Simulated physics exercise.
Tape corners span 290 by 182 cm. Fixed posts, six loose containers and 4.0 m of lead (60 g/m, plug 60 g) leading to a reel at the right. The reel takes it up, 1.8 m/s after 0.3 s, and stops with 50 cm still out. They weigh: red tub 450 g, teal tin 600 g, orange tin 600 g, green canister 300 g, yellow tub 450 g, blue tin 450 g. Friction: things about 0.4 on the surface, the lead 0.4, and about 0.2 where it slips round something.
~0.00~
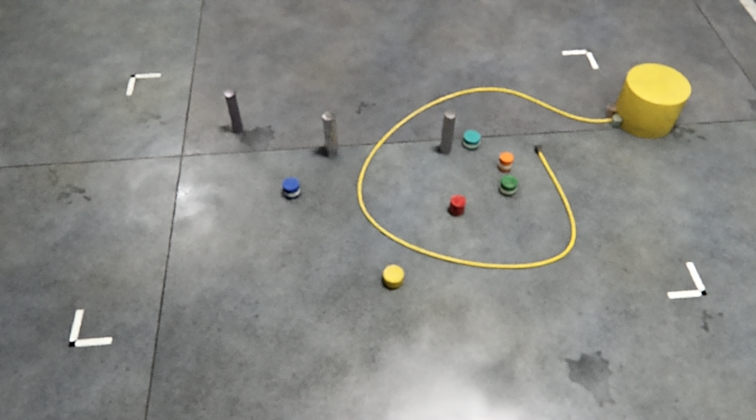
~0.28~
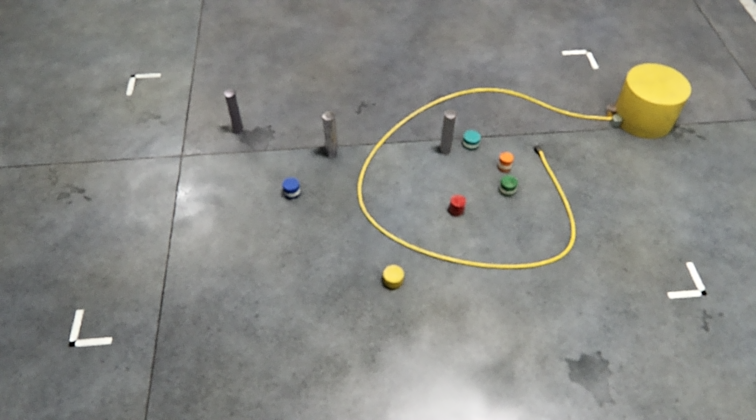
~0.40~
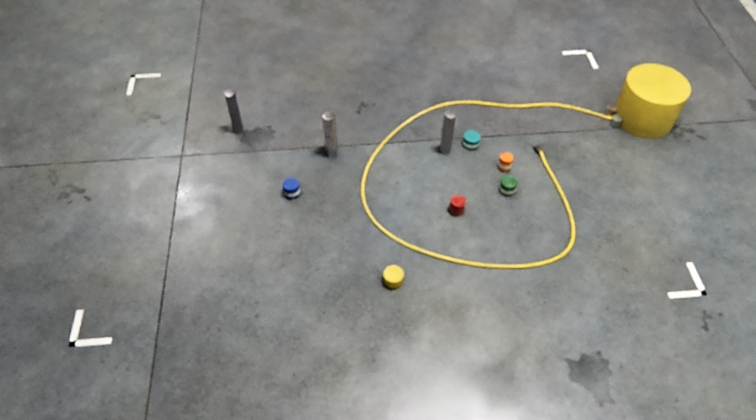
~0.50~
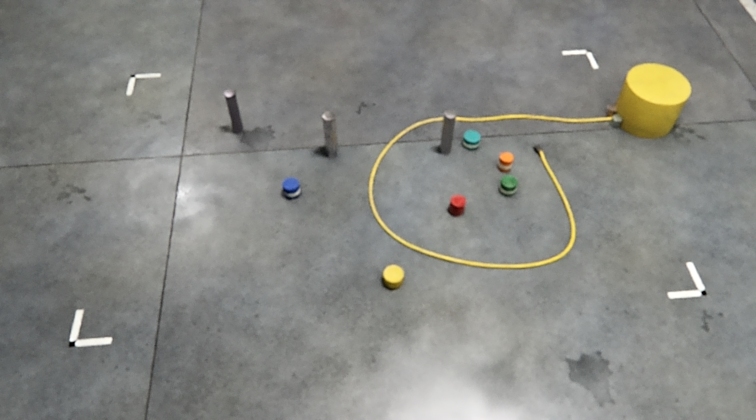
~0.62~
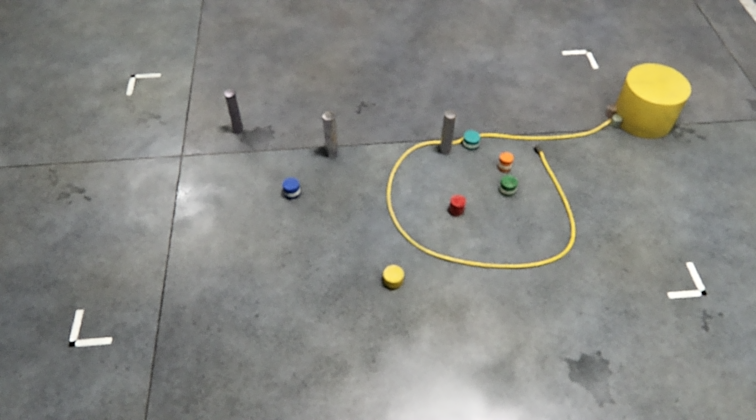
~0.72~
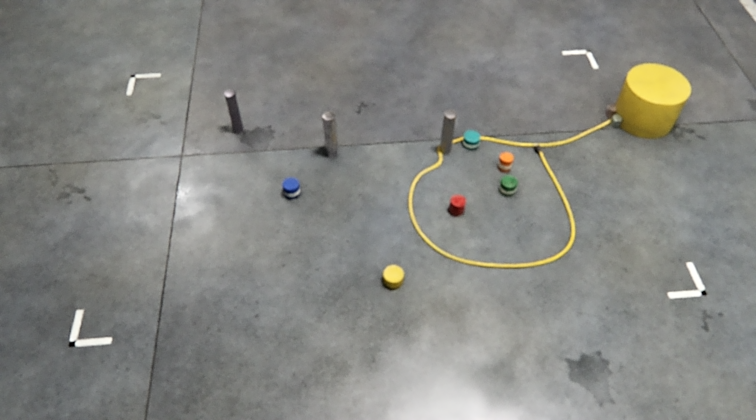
On a grey floor, a yellow reel draws in its hose, tightening the loop around a post.
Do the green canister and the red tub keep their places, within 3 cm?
In order: The green canister keeps its place; the red tub gets shifted.
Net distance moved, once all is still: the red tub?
About: Red tub 15 cm.
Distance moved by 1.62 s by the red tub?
Red tub 10 cm.
After 1.2 s, plug at (539, 150); nothing else has moved.
After 1.6 s, plug at (490, 208); red tub 12 cm off its start.
After 2.1 s, plug at (553, 36); red tub 14 cm off its start at (468, 182).
After 2.5 s, plug at (666, 135); red tub 14 cm off its start.
After 3.3 s, plug at (658, 105); red tub 14 cm off its start at (468, 182), green canister 1 cm off its start at (507, 181).
